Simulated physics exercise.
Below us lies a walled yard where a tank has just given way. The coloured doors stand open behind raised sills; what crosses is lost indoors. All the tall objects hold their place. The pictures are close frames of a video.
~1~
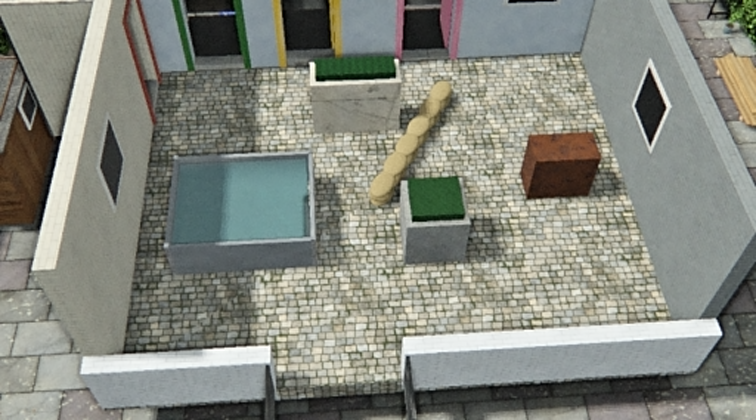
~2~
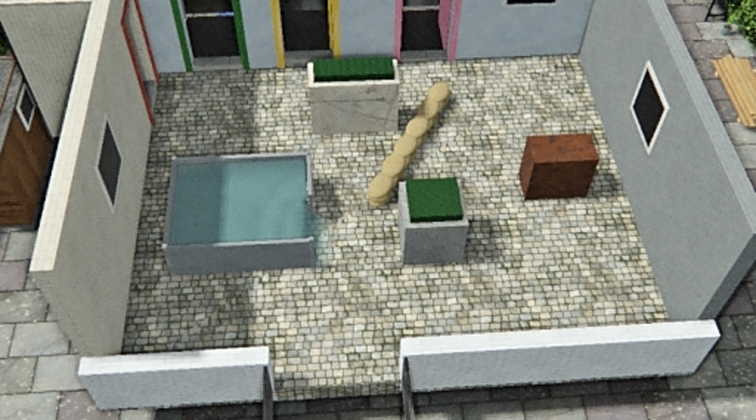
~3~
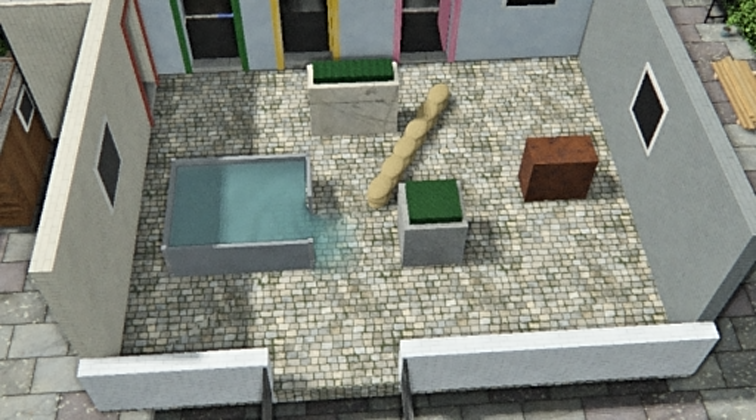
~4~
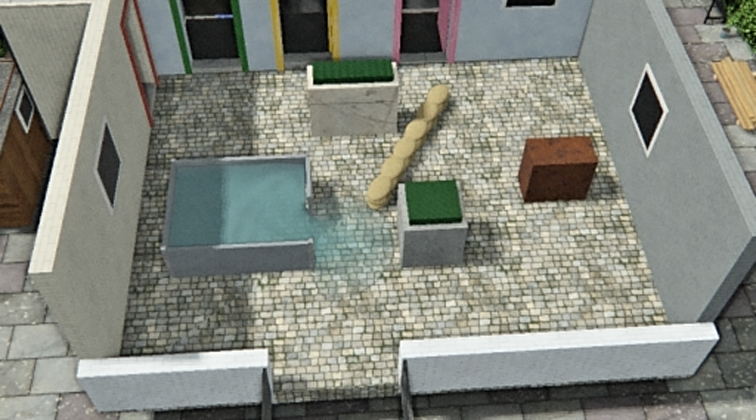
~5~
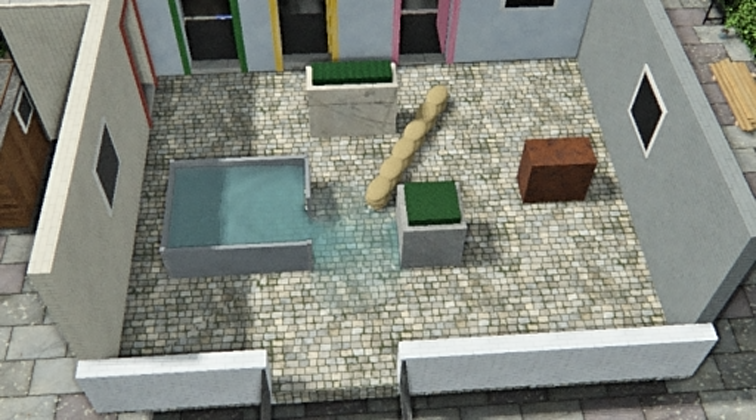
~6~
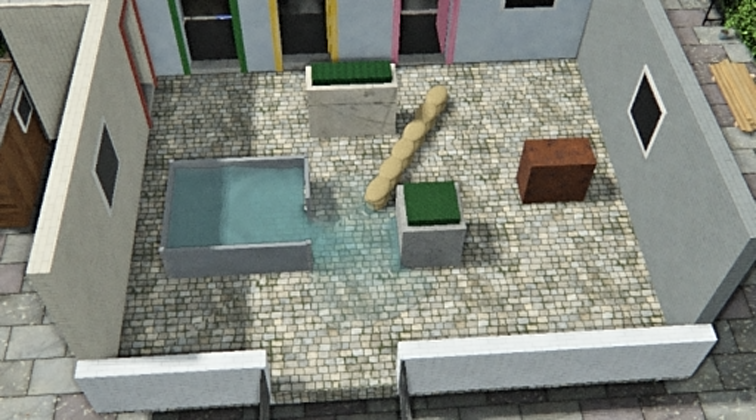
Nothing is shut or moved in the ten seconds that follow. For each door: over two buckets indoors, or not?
One by one: The green door admits no more than that; the yellow door admits no more than that; the pink door admits no more than that; the red door admits no more than that.
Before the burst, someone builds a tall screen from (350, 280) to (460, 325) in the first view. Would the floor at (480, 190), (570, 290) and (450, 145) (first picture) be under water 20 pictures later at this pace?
In turn: Under water, under water, awash.
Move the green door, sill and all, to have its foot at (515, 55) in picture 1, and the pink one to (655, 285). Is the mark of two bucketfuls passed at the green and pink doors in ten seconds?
One by one: The green one is under; the pink one floods.
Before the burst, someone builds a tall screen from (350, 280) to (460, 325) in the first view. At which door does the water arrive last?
It is the door marked yellow.
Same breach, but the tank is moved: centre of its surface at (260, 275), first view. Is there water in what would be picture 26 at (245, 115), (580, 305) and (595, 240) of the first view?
In that order: Dry, flooded, awash.
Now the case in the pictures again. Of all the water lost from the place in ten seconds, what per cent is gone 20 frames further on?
Close to 25 %.
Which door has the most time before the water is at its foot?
I say the yellow one.
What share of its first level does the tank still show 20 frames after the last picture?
Close to 44 %.
A moment on, water covers 15 % of the floor; the green door not reached, the yellow door not reached, the pink door not reached, the red door not reached.
Next, water covers 30 % of the floor; the green door not reached, the yellow door not reached, the pink door not reached, the red door not reached.
Then, water covers 45 % of the floor; the green door not reached, the yellow door not reached, the pink door not reached, the red door not reached.
Later, water covers 55 % of the floor; the green door not reached, the yellow door not reached, the pink door not reached, the red door not reached.
In the end, water covers 70 % of the floor; the green door wet at the sill, nothing in, the yellow door wet at the sill, nothing in, the pink door wet at the sill, nothing in, the red door wet at the sill, nothing in.
